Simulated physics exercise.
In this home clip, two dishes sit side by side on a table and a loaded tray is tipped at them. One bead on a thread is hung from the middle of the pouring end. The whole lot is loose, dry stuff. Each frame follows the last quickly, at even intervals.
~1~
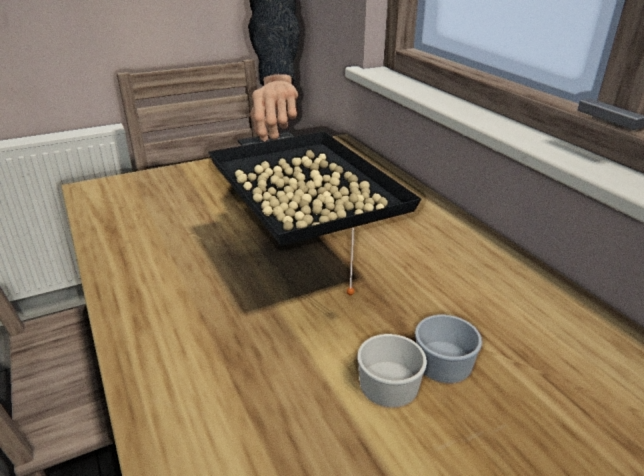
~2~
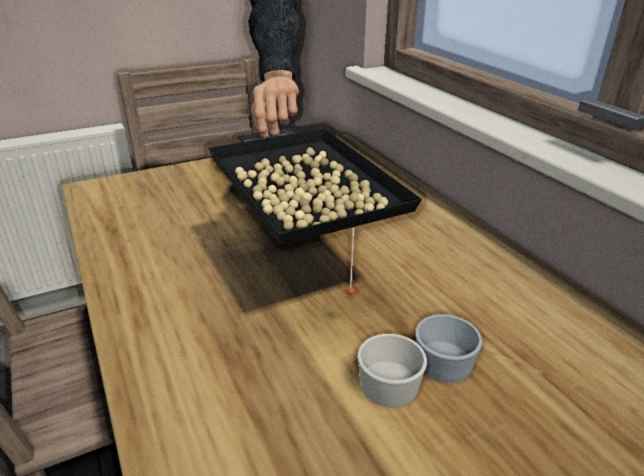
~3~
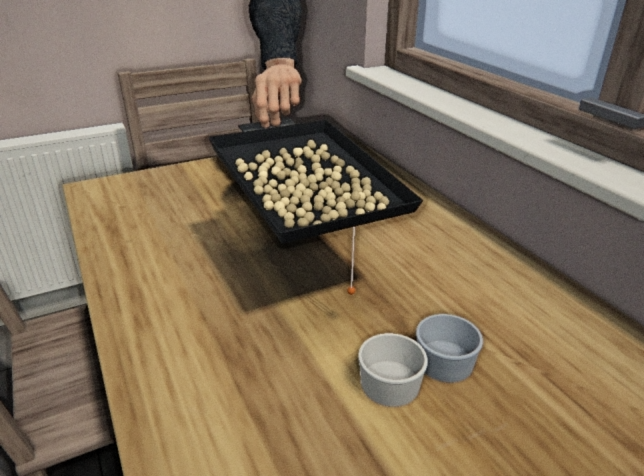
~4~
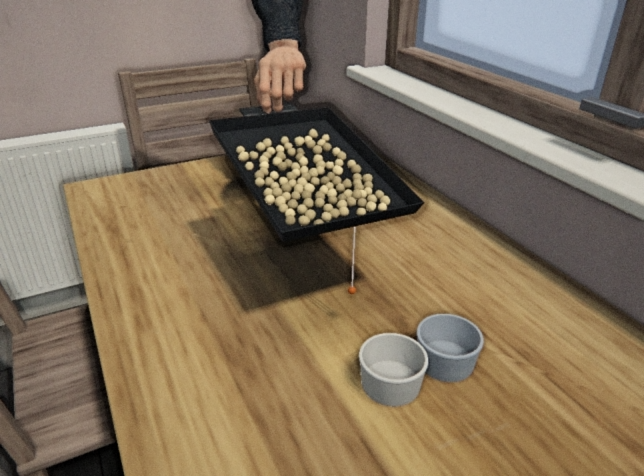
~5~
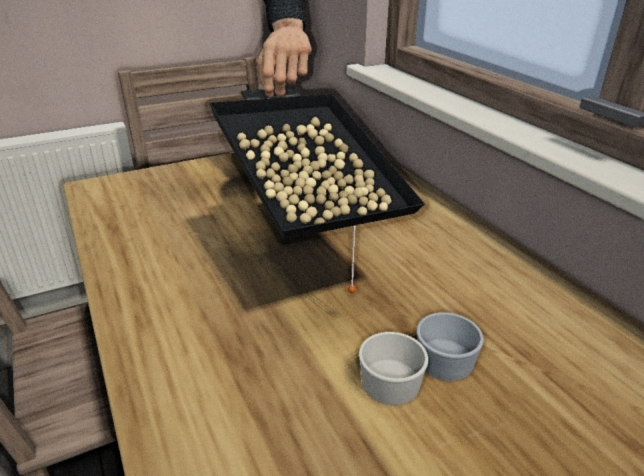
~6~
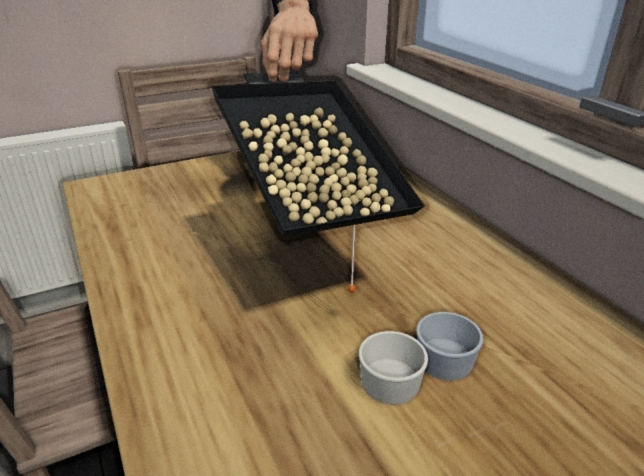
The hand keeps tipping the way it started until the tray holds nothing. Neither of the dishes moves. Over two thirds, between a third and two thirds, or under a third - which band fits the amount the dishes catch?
The dishes collect not even a third of the load.
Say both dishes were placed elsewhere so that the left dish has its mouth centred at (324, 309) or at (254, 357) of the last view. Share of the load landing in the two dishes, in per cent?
10 %, 0 %.
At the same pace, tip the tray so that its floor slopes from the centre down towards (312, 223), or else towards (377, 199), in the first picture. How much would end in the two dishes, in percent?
Around 0 per cent first, around 0 per cent next.
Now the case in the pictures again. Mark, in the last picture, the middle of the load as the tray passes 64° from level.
I'd put it at about (363, 186).
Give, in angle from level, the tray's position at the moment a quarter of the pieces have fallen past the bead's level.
Roughly 100°.
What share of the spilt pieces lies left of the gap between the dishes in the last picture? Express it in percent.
I'd guess close to 60 %.
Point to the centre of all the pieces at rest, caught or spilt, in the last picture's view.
The centre comes to rest near (409, 333).
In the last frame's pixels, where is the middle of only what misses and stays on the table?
At about (408, 332).
Shortly afterwards, tray tipped steeply; the whole lot on the tray.
Next, tray tipped past a quarter turn; near a third on the tray; near a quarter outside both; near a quarter in the air.
Some moments later, tray tipped past a quarter turn; only a few in the left dish; all but a few outside both.
In the end, tray tipped past a quarter turn; only a few in the left dish; none at all in the right dish; all but a few outside both.
